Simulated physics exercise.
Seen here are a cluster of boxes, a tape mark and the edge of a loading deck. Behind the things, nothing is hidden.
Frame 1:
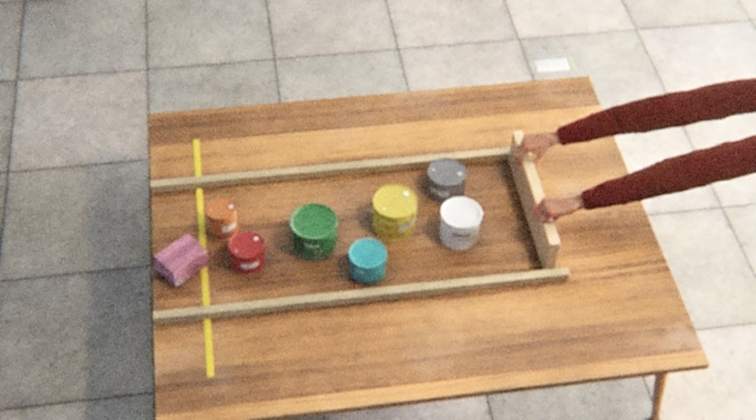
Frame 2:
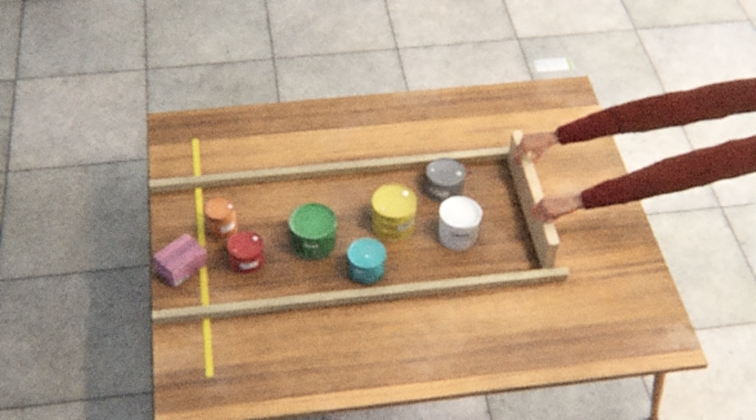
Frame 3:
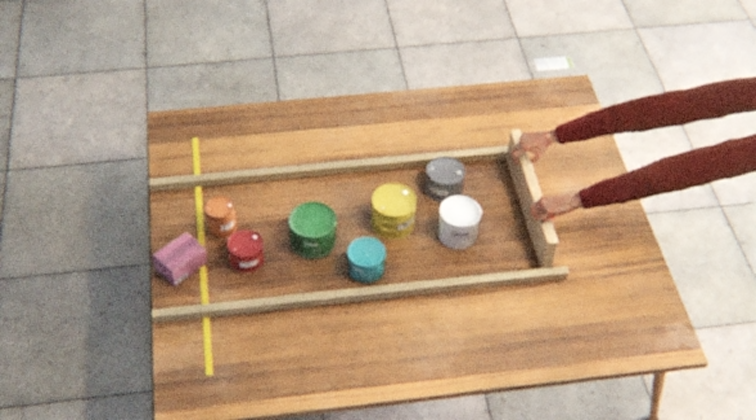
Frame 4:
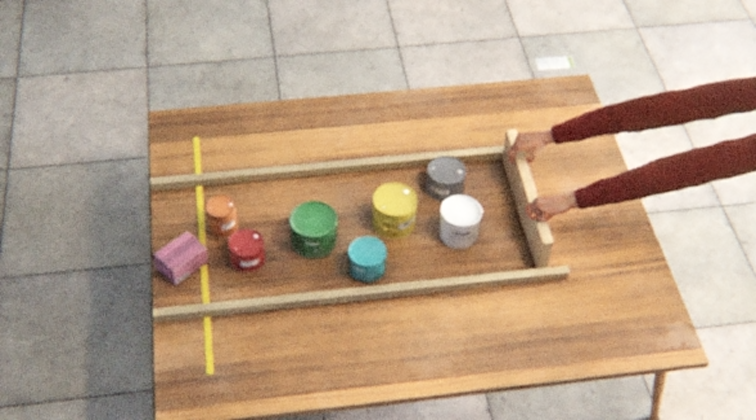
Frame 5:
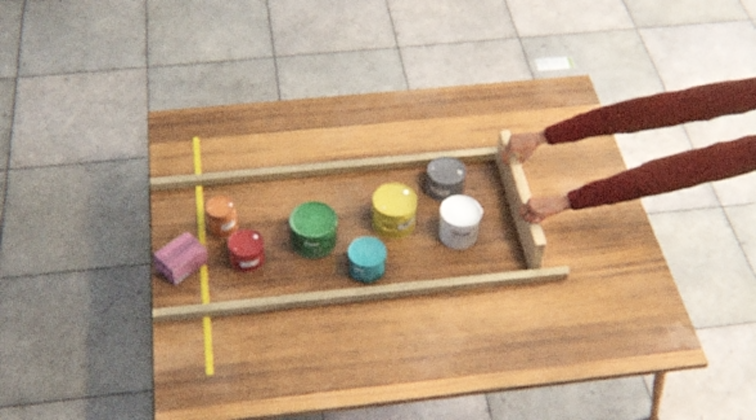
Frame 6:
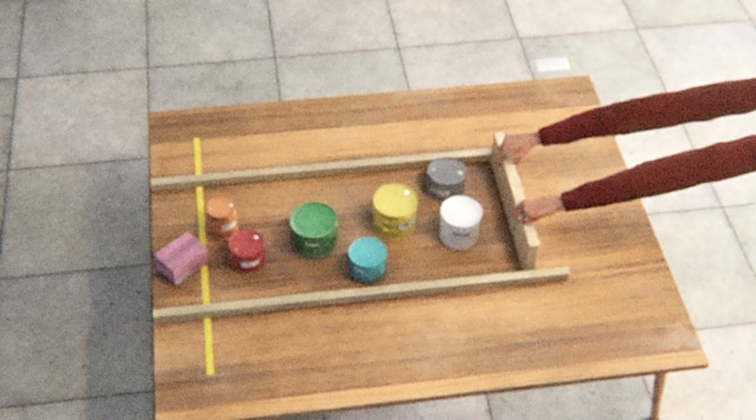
On a wooden table standing on a grey tiled floor, seen from above at an angle, two pale rails run lengthwise across the top. Between them sit a pink parcel at the left by a yellow tape line, then orange, red, green, turquoise, yellow, grey and white containers. Two dark-red-sleeved arms push a plank slightly leftward from the right, while the containers and camera stay essentially still.
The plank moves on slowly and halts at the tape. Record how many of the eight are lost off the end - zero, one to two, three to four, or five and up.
Honestly, the ones lost over the side add up to three, maybe four.
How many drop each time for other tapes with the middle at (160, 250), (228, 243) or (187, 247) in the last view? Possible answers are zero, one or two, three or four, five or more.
Taking them in turn, five or over; one to two; either three or four.
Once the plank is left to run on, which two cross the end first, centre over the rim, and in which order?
The pink parcel comes first, then the red canister.
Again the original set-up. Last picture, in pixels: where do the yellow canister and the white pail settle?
Final spots - yellow canister (177, 223), white pail (182, 255).
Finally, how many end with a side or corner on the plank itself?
It touches 4.
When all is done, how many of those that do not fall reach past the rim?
It would come to 0.
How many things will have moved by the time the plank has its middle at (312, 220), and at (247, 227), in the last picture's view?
Respectively 7 and 8.
Soon after, none off yet; pink parcel at rest near (182, 259); orange canister at rest near (222, 218); red canister at rest near (247, 251).
Then, none off yet; pink parcel at rest near (182, 259); orange canister at rest near (222, 218); red canister moved a little near (240, 253).
Further on, one off so far; pink parcel falling near (127, 330); orange canister moved about its own width near (200, 214); red canister moved well along near (161, 261).
By the end, the number that fall off is three or four; fallen, green pail, red canister, orange canister and pink parcel.
